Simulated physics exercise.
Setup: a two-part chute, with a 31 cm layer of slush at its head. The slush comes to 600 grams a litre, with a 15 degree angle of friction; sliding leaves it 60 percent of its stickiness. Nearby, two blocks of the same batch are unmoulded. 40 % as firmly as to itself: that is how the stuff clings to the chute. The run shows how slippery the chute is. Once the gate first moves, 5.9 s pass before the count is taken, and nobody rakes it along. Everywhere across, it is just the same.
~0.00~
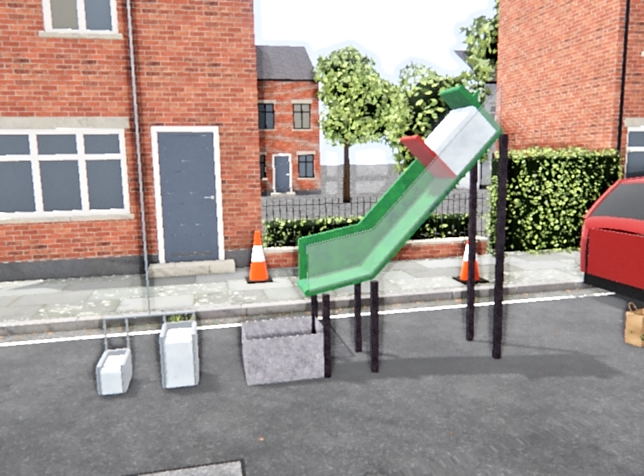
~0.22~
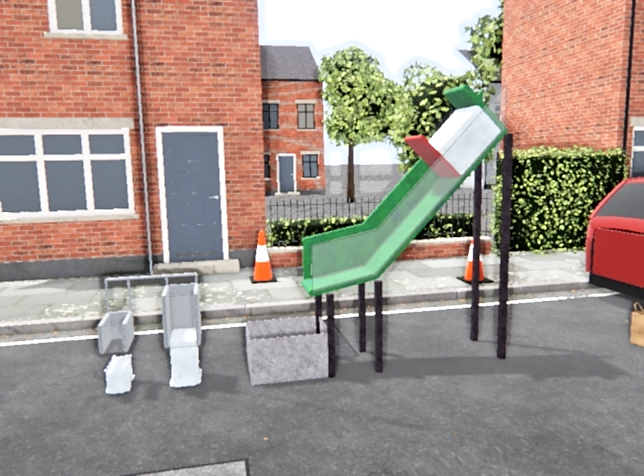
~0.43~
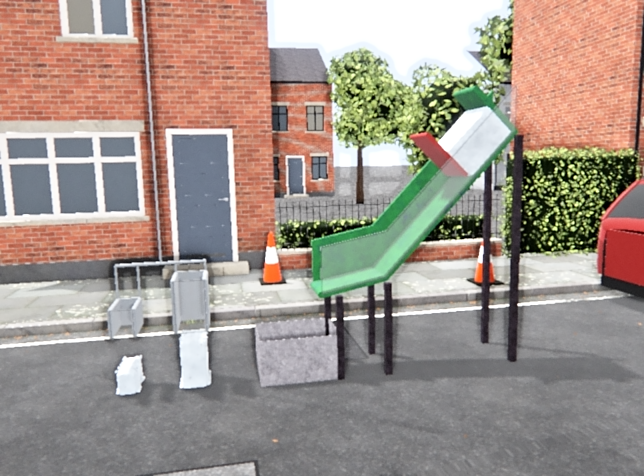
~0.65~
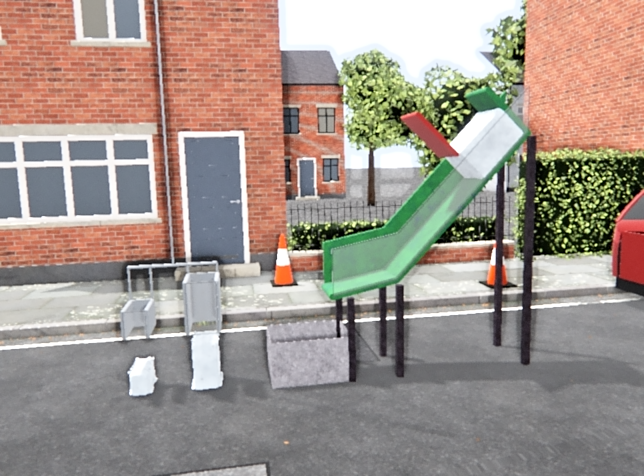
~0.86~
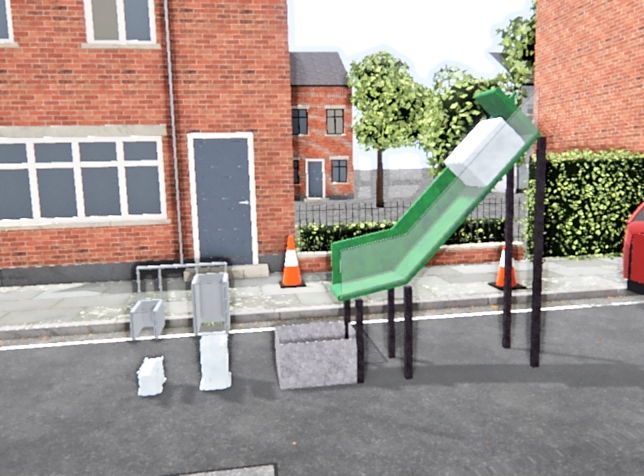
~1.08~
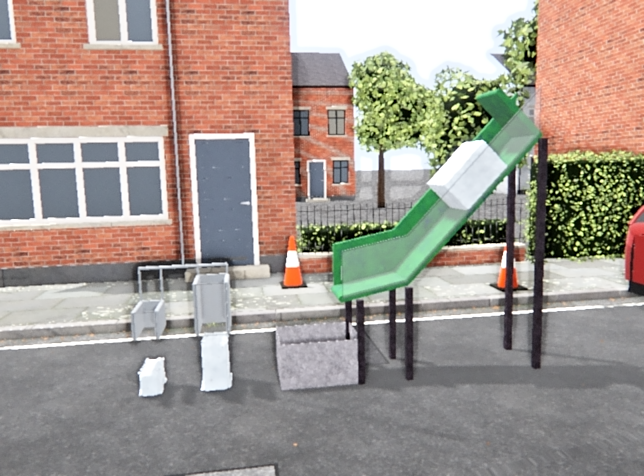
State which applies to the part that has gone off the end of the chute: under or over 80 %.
That value is under.
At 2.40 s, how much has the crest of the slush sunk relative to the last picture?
101.0 cm.
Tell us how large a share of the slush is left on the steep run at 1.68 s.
Some 1 in a hundred.
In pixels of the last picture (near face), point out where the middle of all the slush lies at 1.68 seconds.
I'd put it at around pixel (359, 279).
After 1.68 s, 1 % is on the steep run, 99 % on the flatter one and 0 % past the end.
After 2.40 s, none is on the steep run, 33 % on the flatter one and 67 % past the end.
After 3.11 s, none is on the steep run, 33 % on the flatter one and 67 % past the end.
After 3.83 s, none is on the steep run, 33 % on the flatter one and 67 % past the end.
After 6.28 s, at the end, none is on the steep run, 33 % on the flatter one and 67 % past the end.
